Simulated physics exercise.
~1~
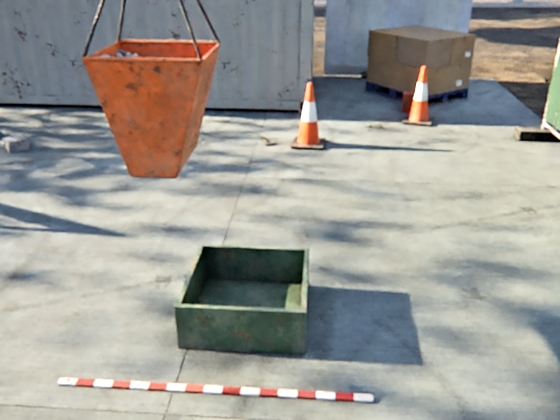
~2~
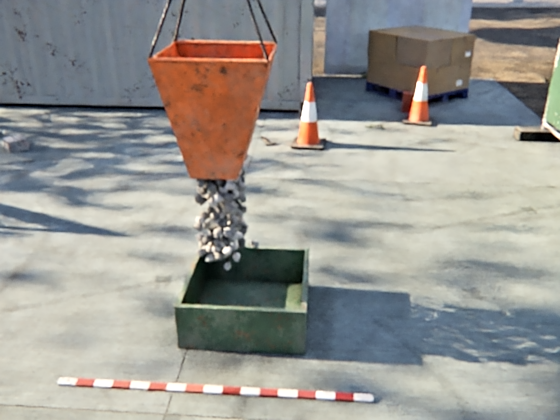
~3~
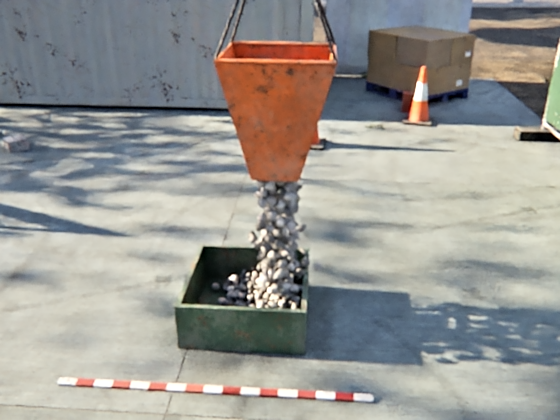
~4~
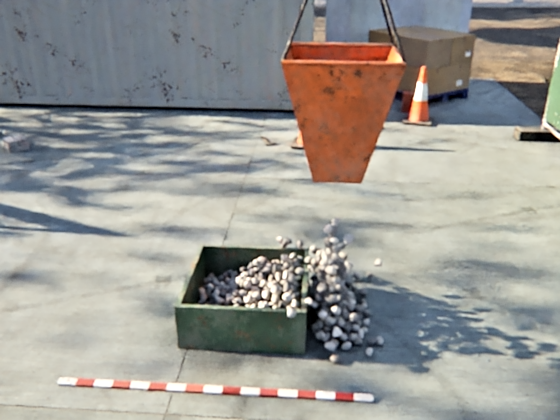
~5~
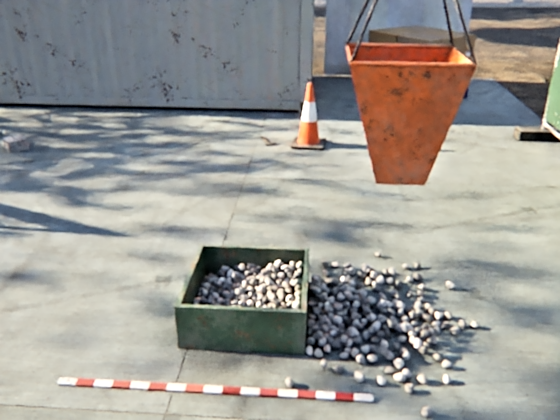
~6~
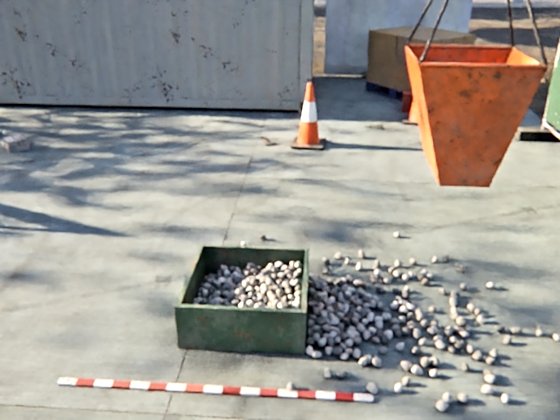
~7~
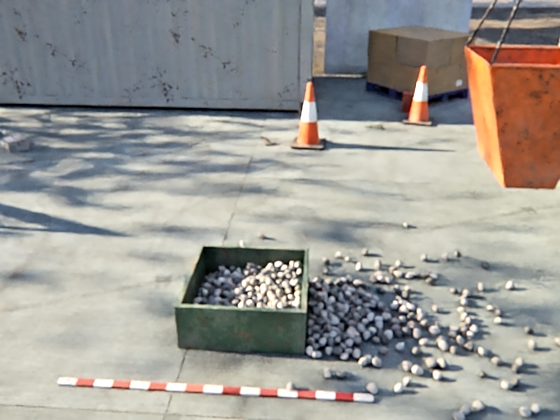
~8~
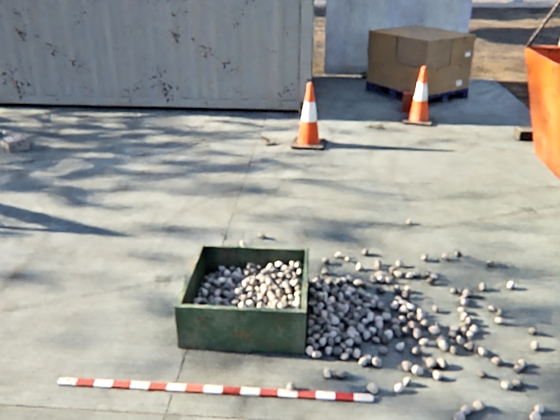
An orange skip hanging from cables glided right across a paved yard, pouring round stones from its bottom into a green bin and then past its right side, leaving most in the bin and the rest scattered on the ground beside it.
